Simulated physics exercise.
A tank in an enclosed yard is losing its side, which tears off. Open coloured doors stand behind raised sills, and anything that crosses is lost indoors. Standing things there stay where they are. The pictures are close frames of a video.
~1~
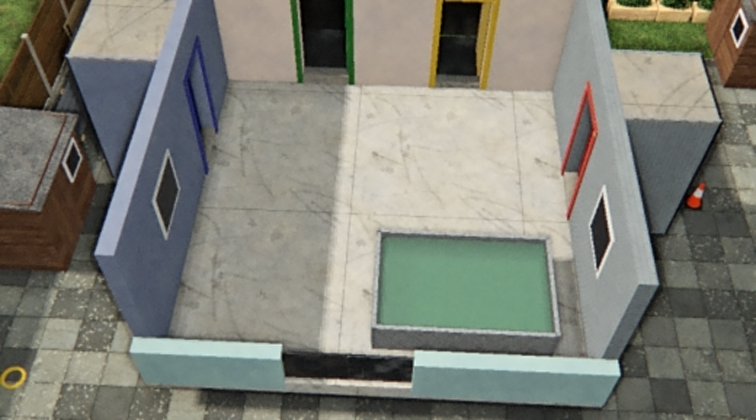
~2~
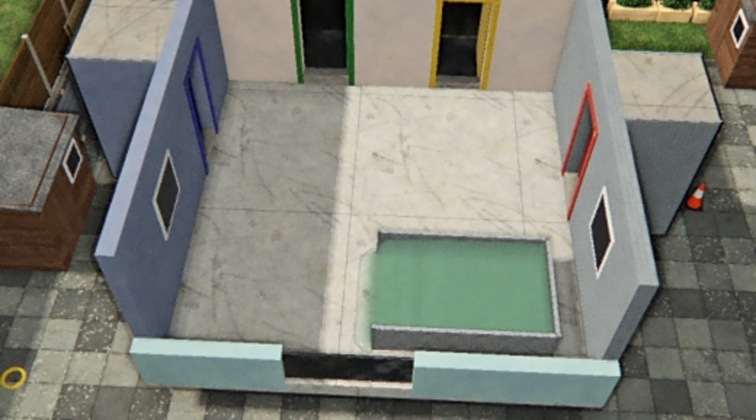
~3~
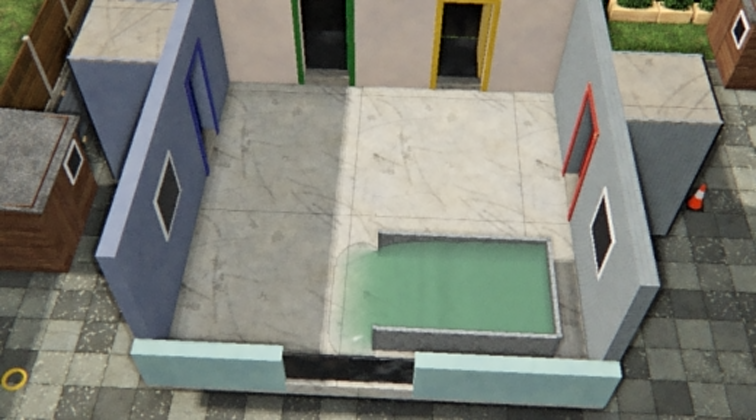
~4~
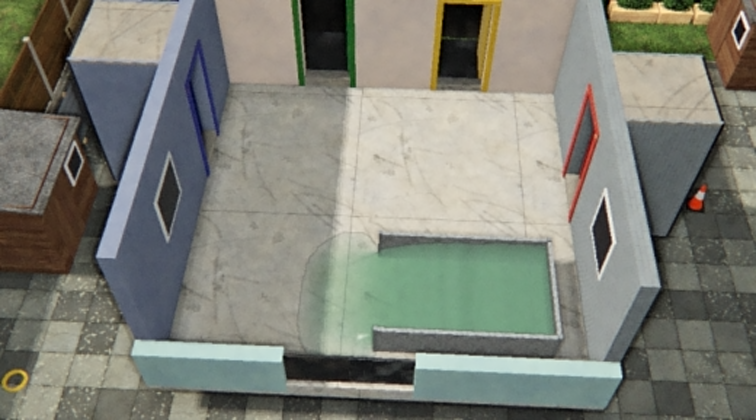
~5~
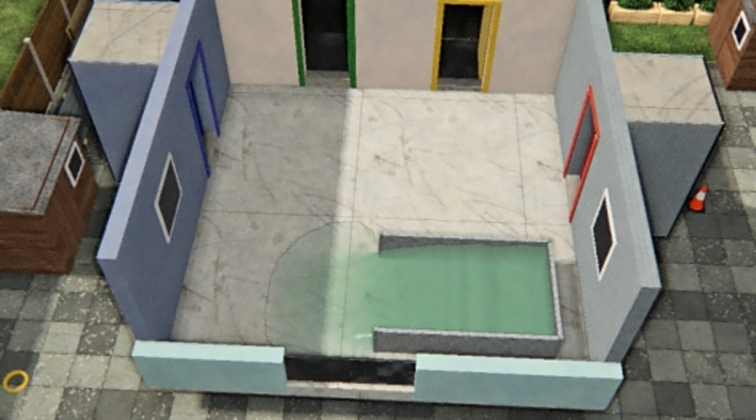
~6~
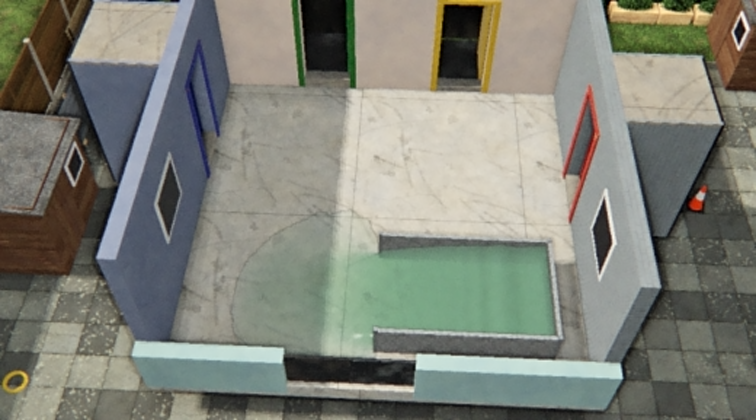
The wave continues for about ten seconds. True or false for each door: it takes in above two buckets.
The red door, false; the green door, false; the blue door, false; the yellow door, false.
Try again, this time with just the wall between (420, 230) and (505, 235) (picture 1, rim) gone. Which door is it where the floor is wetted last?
It would be the blue-painted one.
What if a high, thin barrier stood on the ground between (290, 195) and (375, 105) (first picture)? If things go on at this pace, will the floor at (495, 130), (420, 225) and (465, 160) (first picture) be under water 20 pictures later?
Log, spots one to three: Spared; spared; spared.
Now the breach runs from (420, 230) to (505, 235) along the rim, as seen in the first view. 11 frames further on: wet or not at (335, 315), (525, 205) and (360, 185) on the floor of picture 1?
The first point is spared, the second soaked, the third soaked.
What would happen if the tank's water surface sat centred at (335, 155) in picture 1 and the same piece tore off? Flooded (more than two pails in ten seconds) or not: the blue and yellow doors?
Result: Blue tops the limit; yellow stays inside the limit.
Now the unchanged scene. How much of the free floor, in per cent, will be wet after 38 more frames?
Roughly 70 %.
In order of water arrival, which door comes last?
It's the red door.
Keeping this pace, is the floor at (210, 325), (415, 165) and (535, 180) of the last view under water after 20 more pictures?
As listed, the points end up soaked, high and dry and high and dry.
A moment on, water covers 30 % of the floor; the red door not reached, the green door not reached, the blue door not reached, the yellow door not reached.
Next, water covers 35 % of the floor; the red door not reached, the green door not reached, the blue door wet at the sill, nothing in, the yellow door not reached.
Then, water covers 40 % of the floor; the red door not reached, the green door not reached, the blue door wet at the sill, nothing in, the yellow door not reached.
Later, water covers 70 % of the floor; the red door not reached, the green door wet at the sill, nothing in, the blue door wet at the sill, nothing in, the yellow door wet at the sill, nothing in.
In the end, water covers 95 % of the floor; the red door wet at the sill, nothing in, the green door wet at the sill, nothing in, the blue door wet at the sill, nothing in, the yellow door wet at the sill, nothing in.
